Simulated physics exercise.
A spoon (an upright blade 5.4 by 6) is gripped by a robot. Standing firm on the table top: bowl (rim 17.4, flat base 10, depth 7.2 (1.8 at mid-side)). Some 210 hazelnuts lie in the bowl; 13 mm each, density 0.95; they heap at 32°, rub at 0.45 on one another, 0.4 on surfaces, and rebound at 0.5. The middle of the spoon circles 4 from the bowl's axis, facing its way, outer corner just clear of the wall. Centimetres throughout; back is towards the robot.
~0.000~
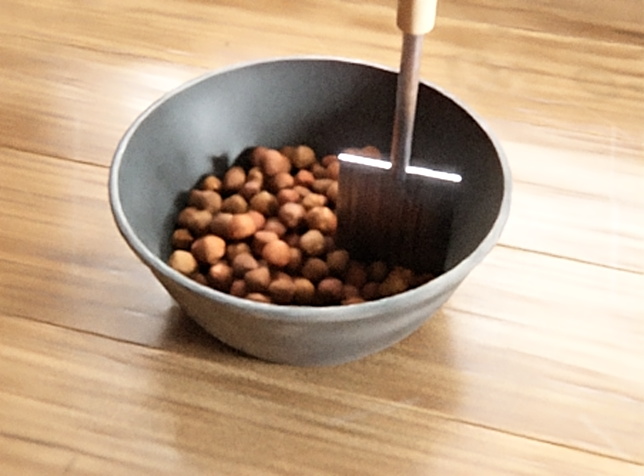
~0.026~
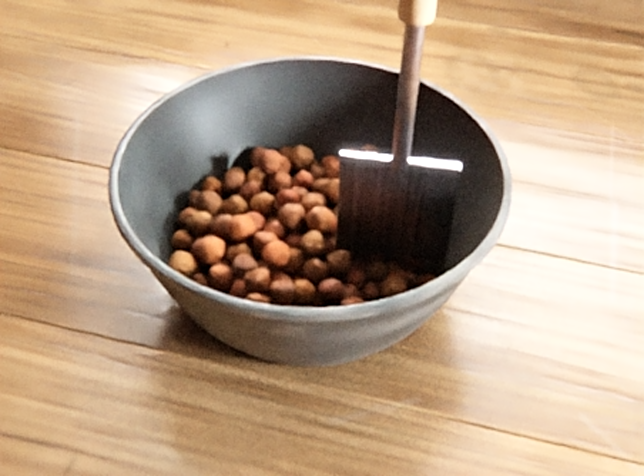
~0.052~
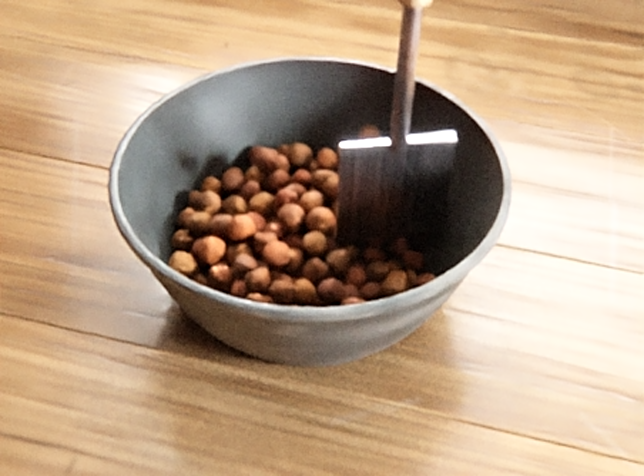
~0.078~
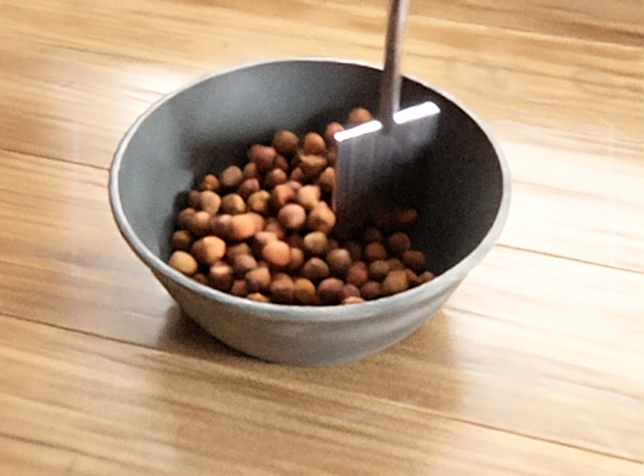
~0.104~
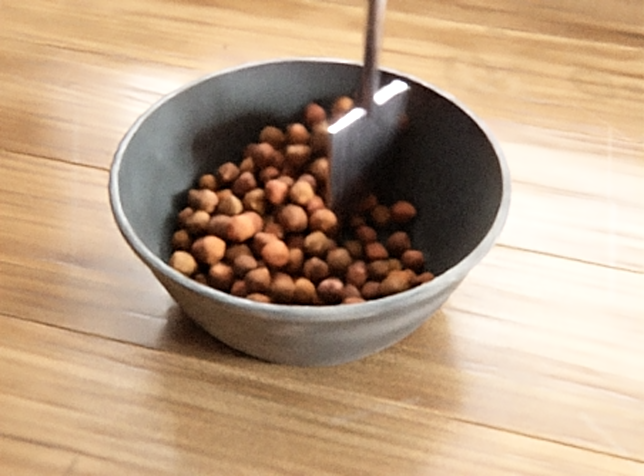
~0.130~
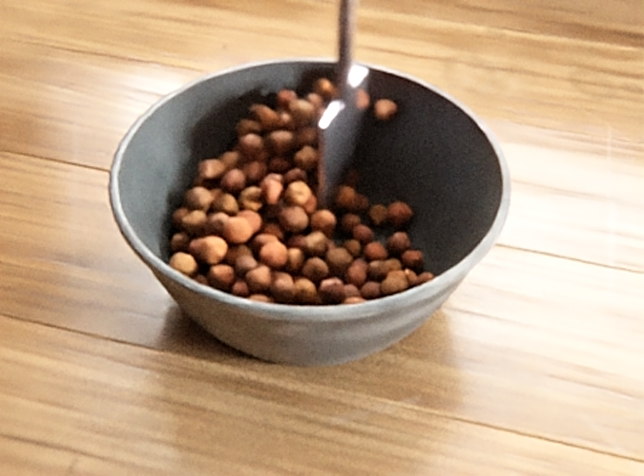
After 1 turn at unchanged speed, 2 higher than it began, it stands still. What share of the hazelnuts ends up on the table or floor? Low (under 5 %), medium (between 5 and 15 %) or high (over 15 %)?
On the table or floor the share is medium, between 5 and 15 %.
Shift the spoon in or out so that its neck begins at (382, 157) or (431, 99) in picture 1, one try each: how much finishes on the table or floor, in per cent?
Some 5 and 0 per cent.
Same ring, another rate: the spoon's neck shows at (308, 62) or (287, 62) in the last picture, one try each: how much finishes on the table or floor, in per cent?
About 15 and 20 per cent.
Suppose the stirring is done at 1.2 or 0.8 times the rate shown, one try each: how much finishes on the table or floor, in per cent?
About 15 and 5 per cent.
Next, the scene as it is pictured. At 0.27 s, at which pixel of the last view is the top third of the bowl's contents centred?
Near (194, 218).
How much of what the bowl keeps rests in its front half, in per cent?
Roughly 50 per cent.
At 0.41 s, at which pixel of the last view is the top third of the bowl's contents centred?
Near (368, 279).
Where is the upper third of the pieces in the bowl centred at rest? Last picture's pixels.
At about (370, 235).
By 0.27 s, 188° round, highest piece 10 above the table; 210 in the bowl, 4 in flight or on the tool.
By 0.41 s, 293° round, highest piece 9 above the table; 201 in the bowl, 7 on the table or floor, 6 in flight or on the tool.
By 0.68 s, 0° round, highest piece 5 above the table; 194 in the bowl, 19 on the table or floor, 1 in flight or on the tool.
By 1.38 s, 0° round, highest piece 5 above the table; 194 in the bowl, 20 on the table or floor.
Final count, 194 in the bowl, 20 on the table or floor. That is 9 % on the table or floor.
